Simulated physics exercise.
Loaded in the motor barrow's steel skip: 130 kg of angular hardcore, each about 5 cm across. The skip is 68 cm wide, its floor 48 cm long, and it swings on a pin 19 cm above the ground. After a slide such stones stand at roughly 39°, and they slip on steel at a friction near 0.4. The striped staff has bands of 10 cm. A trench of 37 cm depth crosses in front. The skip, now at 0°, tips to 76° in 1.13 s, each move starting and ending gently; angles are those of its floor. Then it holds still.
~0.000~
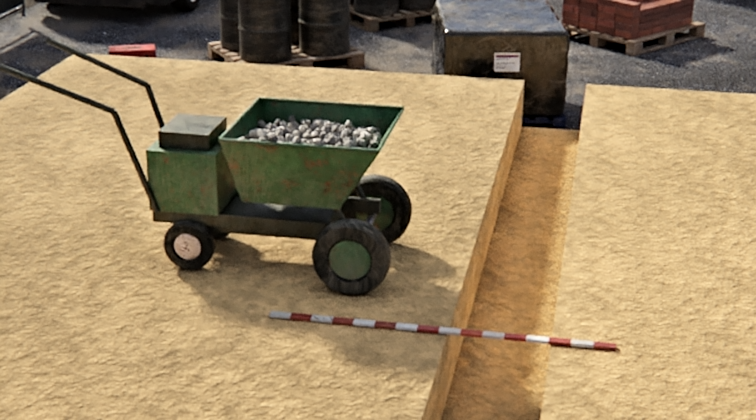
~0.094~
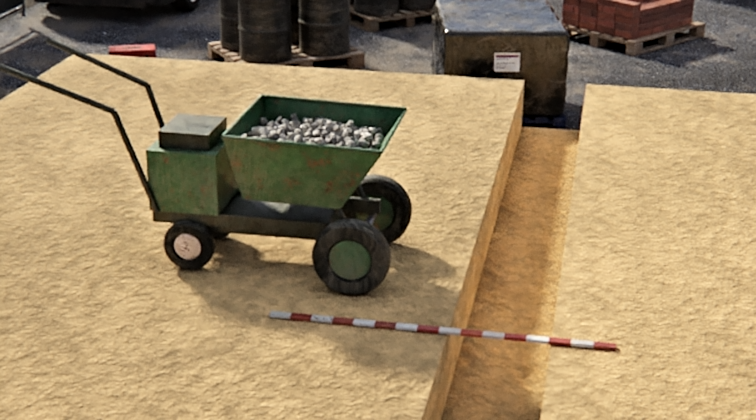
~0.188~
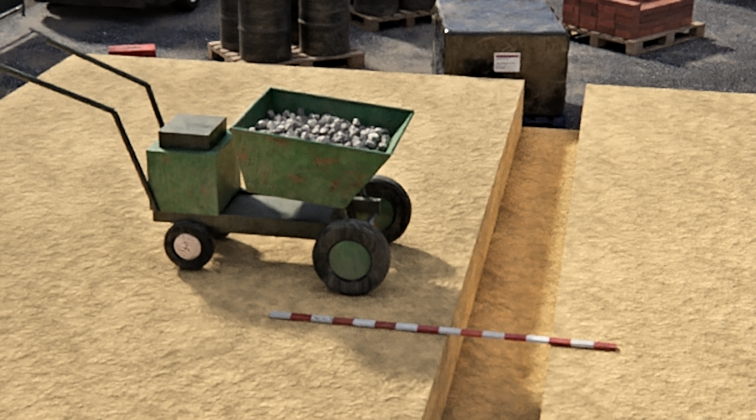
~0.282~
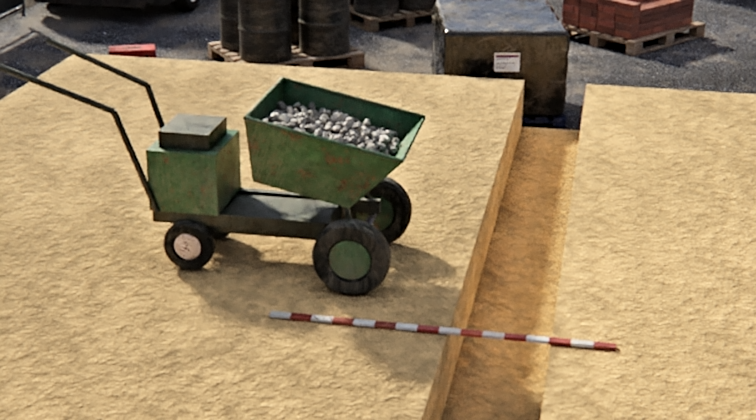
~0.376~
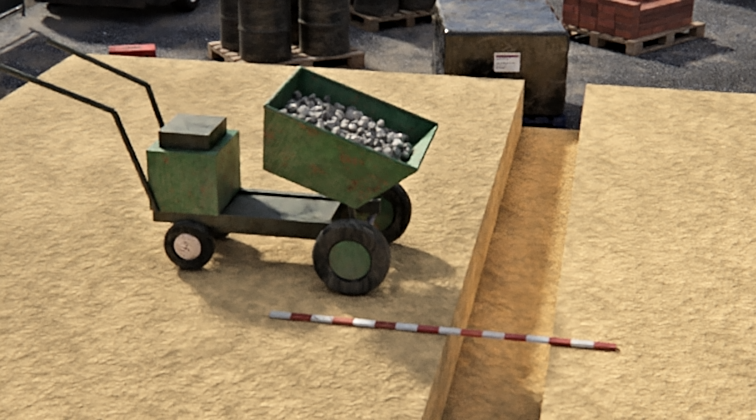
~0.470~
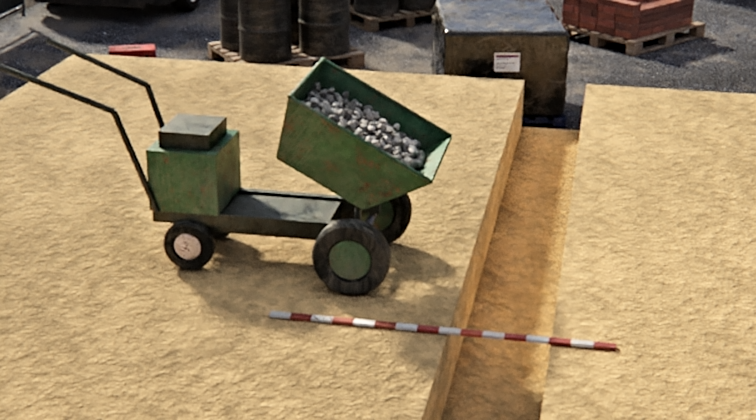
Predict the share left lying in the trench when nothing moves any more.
About 86 per cent.
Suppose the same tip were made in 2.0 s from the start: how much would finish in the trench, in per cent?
In that case some 85 per cent.
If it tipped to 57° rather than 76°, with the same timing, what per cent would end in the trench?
Then about 10 per cent.
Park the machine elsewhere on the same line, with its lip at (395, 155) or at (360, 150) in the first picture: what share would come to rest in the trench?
First some 85, then 85 per cent.
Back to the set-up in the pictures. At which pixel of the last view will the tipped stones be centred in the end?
Near (514, 332).
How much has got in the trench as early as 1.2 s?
About 25 per cent by then.
After 0.9 s the floor is at 64°; 100 % in the skip; the foremost stones are at (471, 226).
After 1.2 s the floor is at 76°; 75 % in the skip, 25 % in the trench; the foremost stones are at (552, 322).
After 1.6 s the floor is at 76°; 47 % in the skip, 53 % in the trench; the foremost stones are at (571, 306).
After 3.5 s the floor is at 76°; 14 % in the skip, 86 % in the trench; the foremost stones are at (579, 305).
